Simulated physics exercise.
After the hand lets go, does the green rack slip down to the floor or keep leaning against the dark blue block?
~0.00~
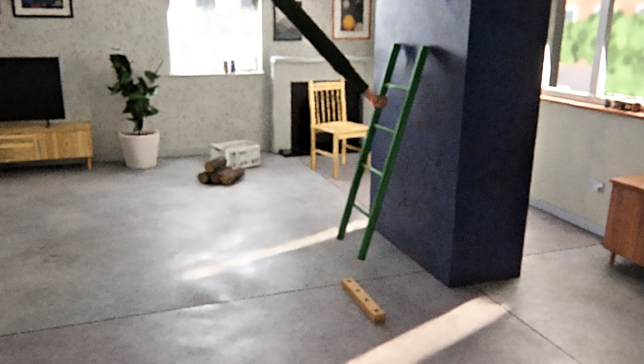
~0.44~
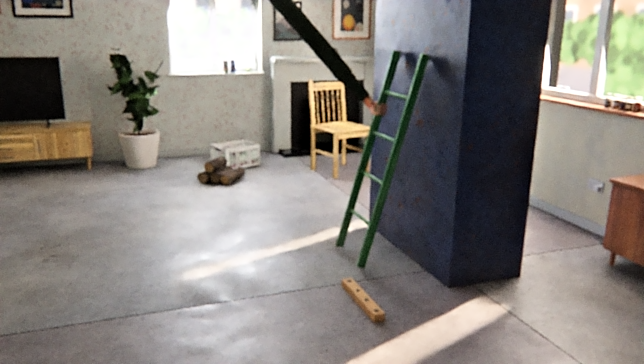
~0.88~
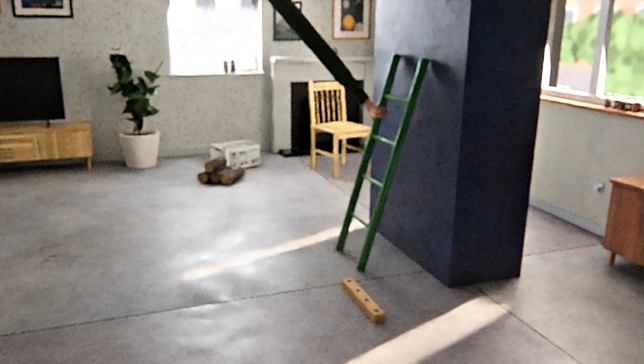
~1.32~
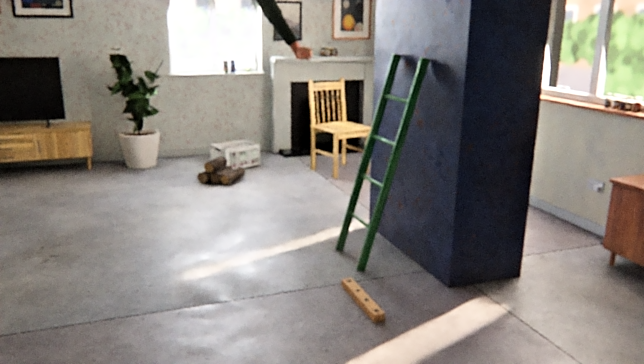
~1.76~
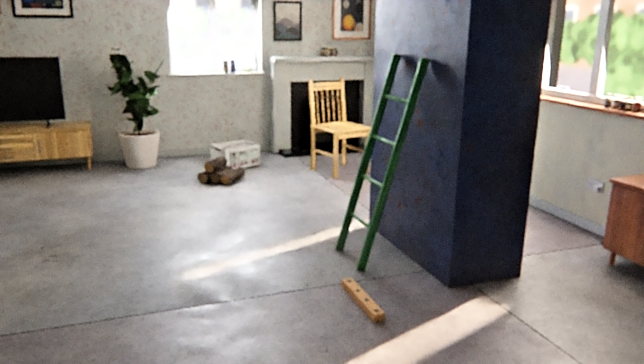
It keeps leaning against the dark blue block, standing still once the arm has gone from view.
